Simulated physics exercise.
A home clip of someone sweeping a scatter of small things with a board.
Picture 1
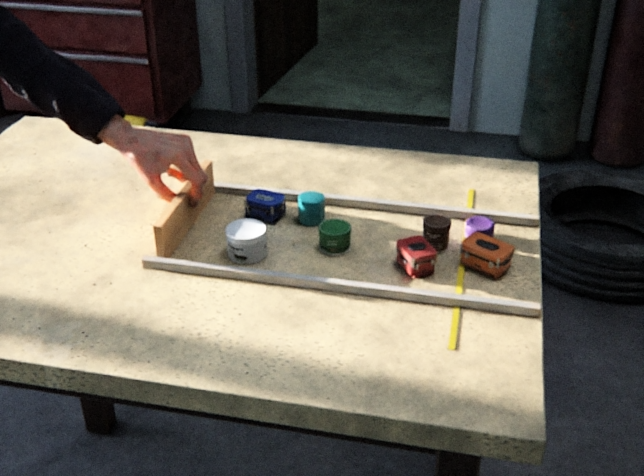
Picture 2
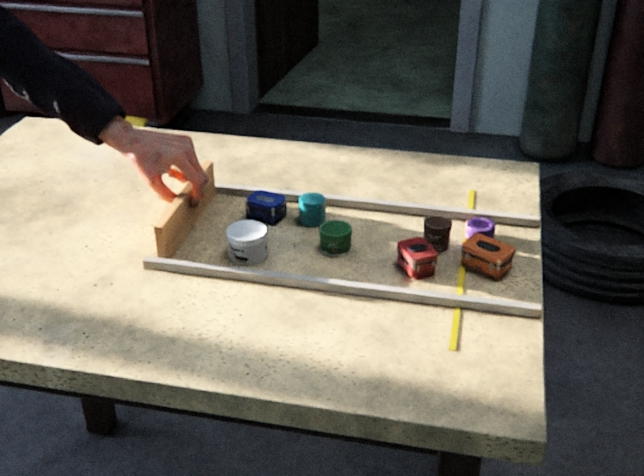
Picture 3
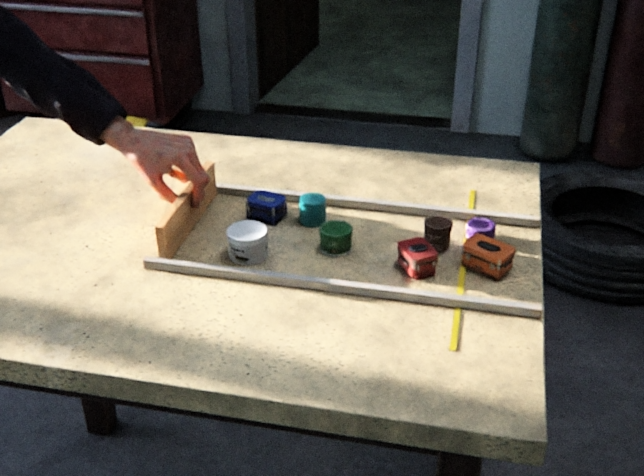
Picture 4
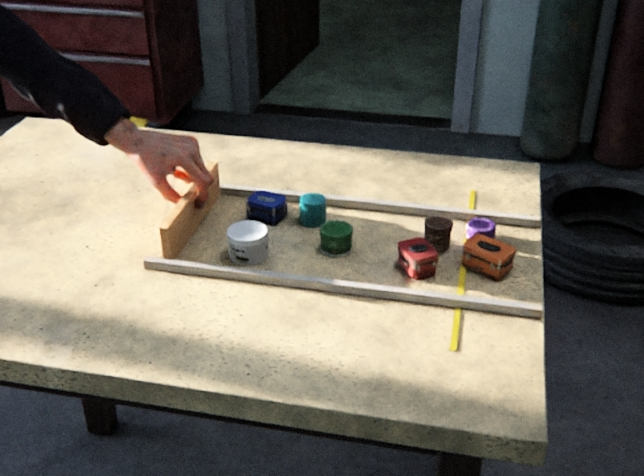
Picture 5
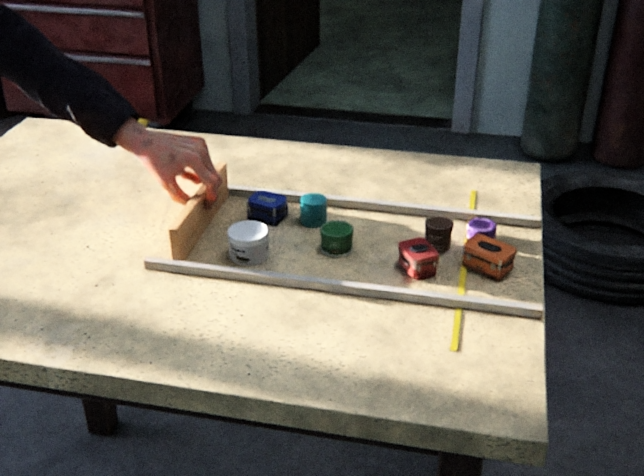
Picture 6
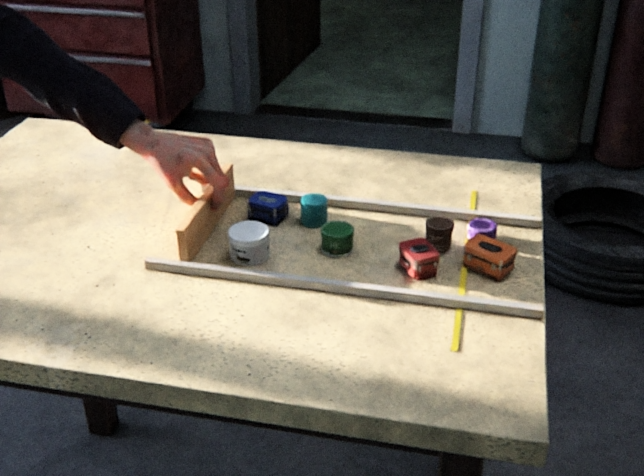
A hand slid an upright wooden board a short way to the right between two rails on a table, drawing closer to the white tub and blue case, while the scattered containers stayed still.
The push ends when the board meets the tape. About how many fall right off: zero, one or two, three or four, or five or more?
Outcome: The number that fall off is one or two.
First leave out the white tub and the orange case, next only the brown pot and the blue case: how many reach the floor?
1 in the first case, 0 in the second.
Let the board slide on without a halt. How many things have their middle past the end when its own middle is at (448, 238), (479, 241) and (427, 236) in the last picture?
It would be 0, 2 and 0.
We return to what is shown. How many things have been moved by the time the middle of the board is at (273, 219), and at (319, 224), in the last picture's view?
At the one place 3, at the other 4.
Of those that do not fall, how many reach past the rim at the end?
The number is 1.
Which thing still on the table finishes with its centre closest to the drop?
That is the orange case.
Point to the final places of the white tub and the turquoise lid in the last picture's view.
About (485, 273), and the other about (519, 231).
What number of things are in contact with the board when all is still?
3 of them.
A little later, none off yet; orange case at rest near (489, 258); purple lid at rest near (482, 232); brown pot at rest near (439, 236).
Next, none off yet; orange case moving near (499, 256); purple lid shifted about its own width near (505, 233); brown pot shifted about its own width near (466, 238).
When it is over, the number that fall off is one or two; down, purple lid.
